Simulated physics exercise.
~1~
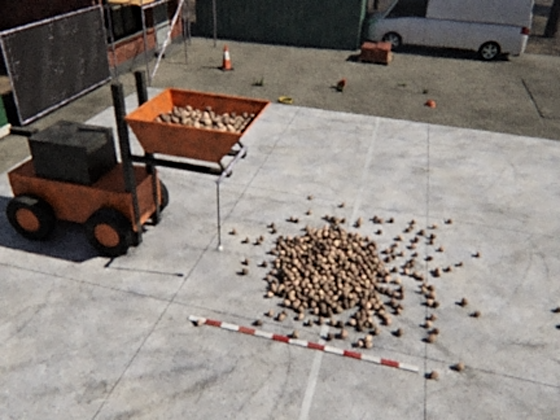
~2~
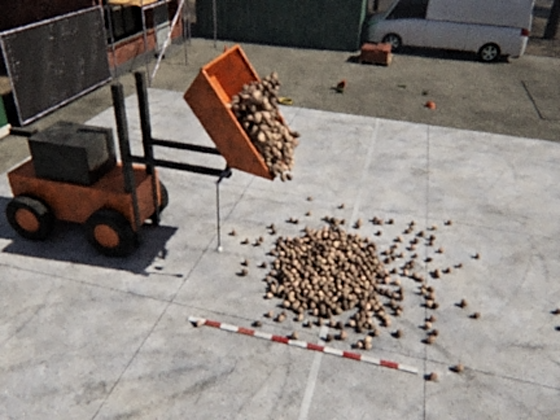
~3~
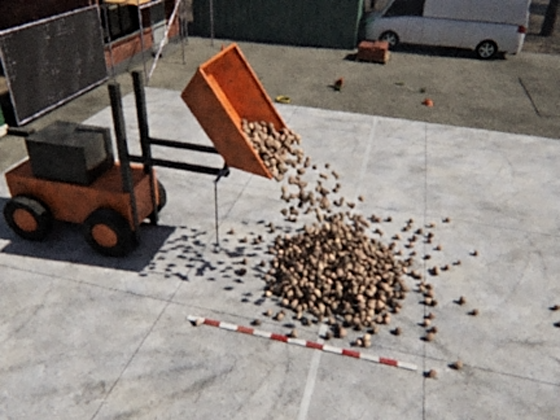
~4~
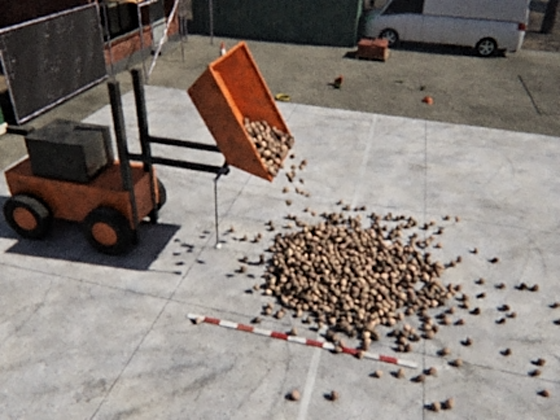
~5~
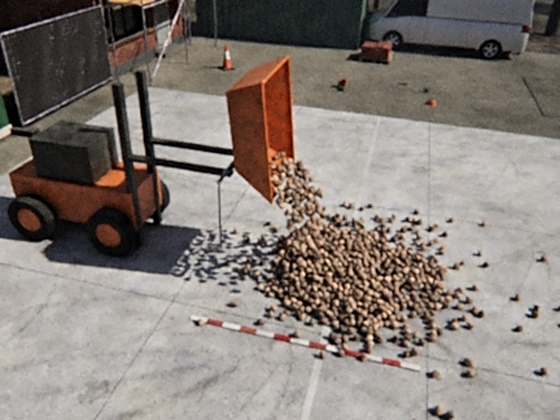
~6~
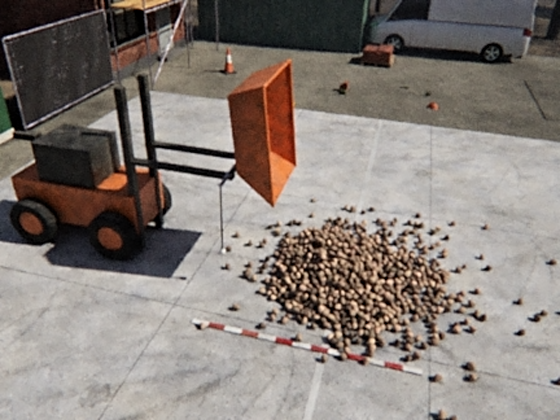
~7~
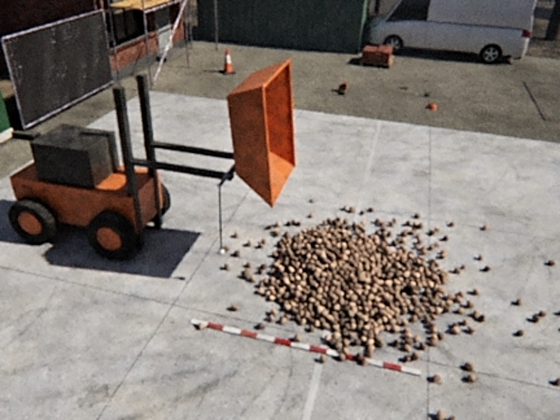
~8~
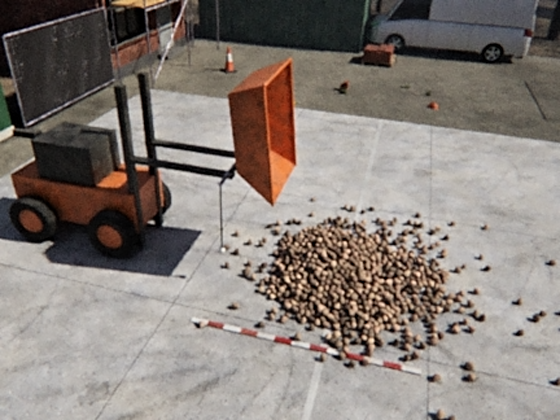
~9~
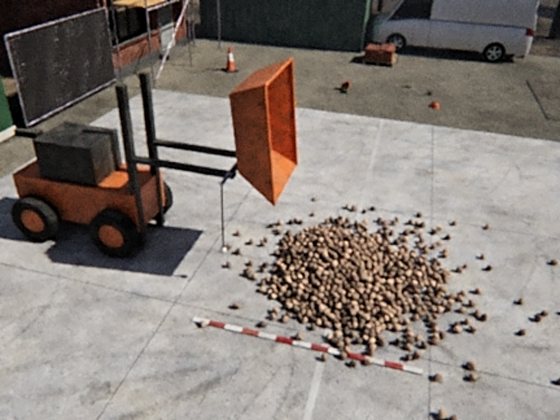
At first, an orange forklift on the left holds a raised skip full of brownish stones level beside a heap already lying on pale paving, with a red-and-white striped staff in front. The skip then tips steeply to the right, and its load slides toward the lower lip. Stones pour onto the heap, which grows taller and wider while a few scatter across the ground. The flow thins to a trickle, until the skip tips further, almost upright, and the remaining stones rush out. Finally, the empty skip hangs still beside the broad, settled heap, its edge reaching the staff.
